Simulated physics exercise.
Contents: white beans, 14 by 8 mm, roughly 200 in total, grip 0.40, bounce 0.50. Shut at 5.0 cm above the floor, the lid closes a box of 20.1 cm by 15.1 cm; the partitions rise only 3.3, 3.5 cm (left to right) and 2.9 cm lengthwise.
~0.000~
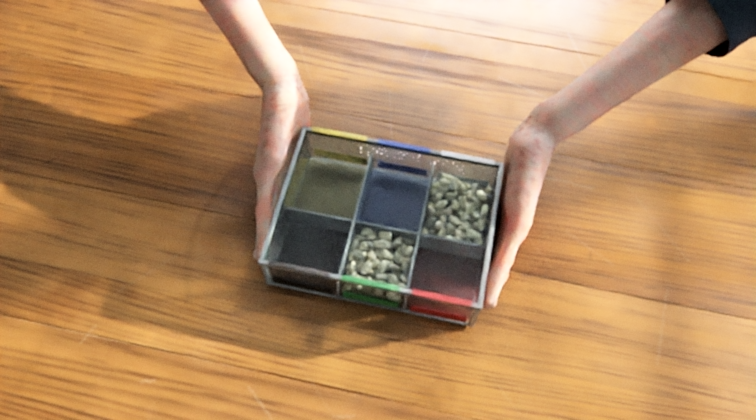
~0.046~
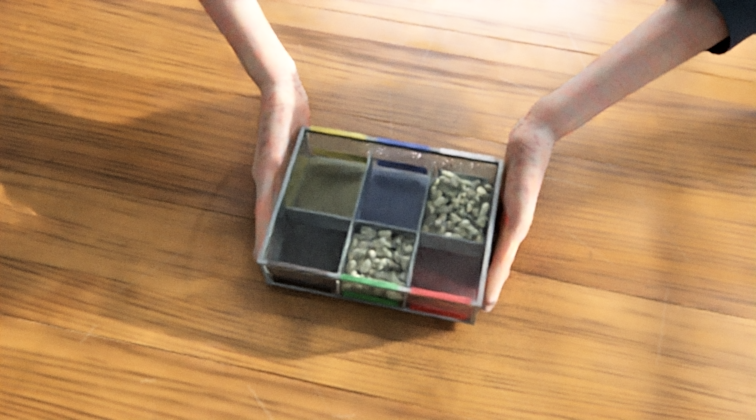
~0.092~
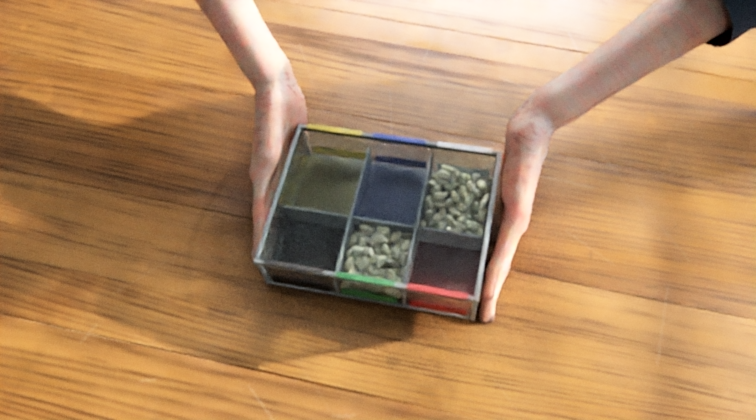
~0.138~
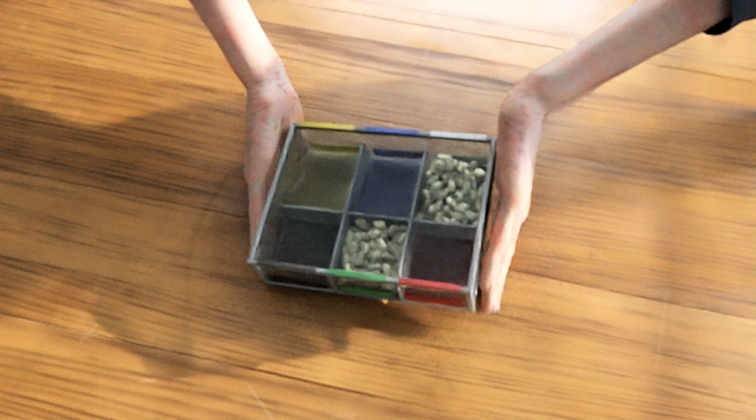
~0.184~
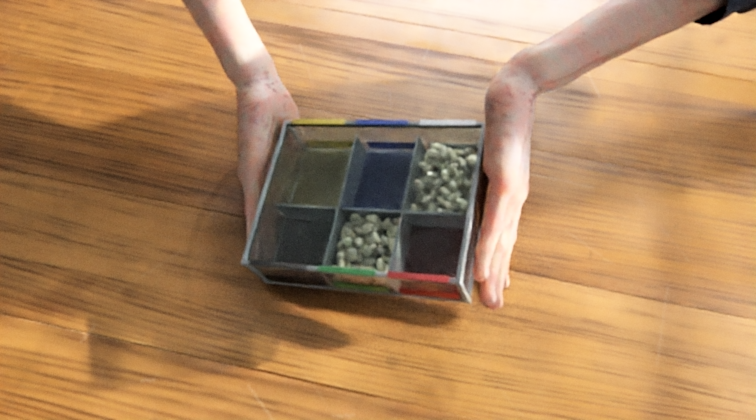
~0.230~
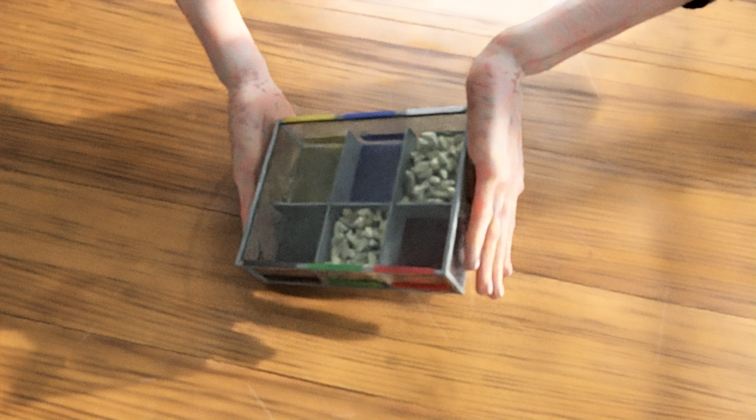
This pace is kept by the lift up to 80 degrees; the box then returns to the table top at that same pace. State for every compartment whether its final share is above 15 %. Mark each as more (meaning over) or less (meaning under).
Red - less; blue - less; green - more; yellow - less; white - more; black - more.
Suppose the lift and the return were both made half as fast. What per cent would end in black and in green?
Black 20 %; green 40 %.
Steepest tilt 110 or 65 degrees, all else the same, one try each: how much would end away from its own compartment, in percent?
I'd expect close to 35 and then close to 15 per cent.
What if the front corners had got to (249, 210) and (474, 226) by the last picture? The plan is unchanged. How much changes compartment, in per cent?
Roughly 25 per cent.
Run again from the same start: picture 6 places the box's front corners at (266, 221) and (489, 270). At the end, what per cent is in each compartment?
Per cent at the finish: Red 0, blue 25, green 25, yellow 0, white 55, black 0.
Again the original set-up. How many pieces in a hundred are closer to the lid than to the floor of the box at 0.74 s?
Roughly 50 per cent.
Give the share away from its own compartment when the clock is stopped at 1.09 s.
I'd say around 35 per cent.
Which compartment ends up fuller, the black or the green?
The green one.
After 0.74 s, tilt 78 degrees; blue 5 %, green 40 %, white 40 %, black 10 %.
After 1.09 s, tilt 32 degrees; blue 5 %, green 35 %, yellow 5 %, white 35 %, black 25 %.
After 1.52 s, tilt 0 degrees; blue 5 %, green 35 %, yellow 5 %, white 35 %, black 25 %.
At rest (1.9 s), red 0 %, blue 5 %, green 35 %, yellow 5 %, white 35 %, black 25 %.
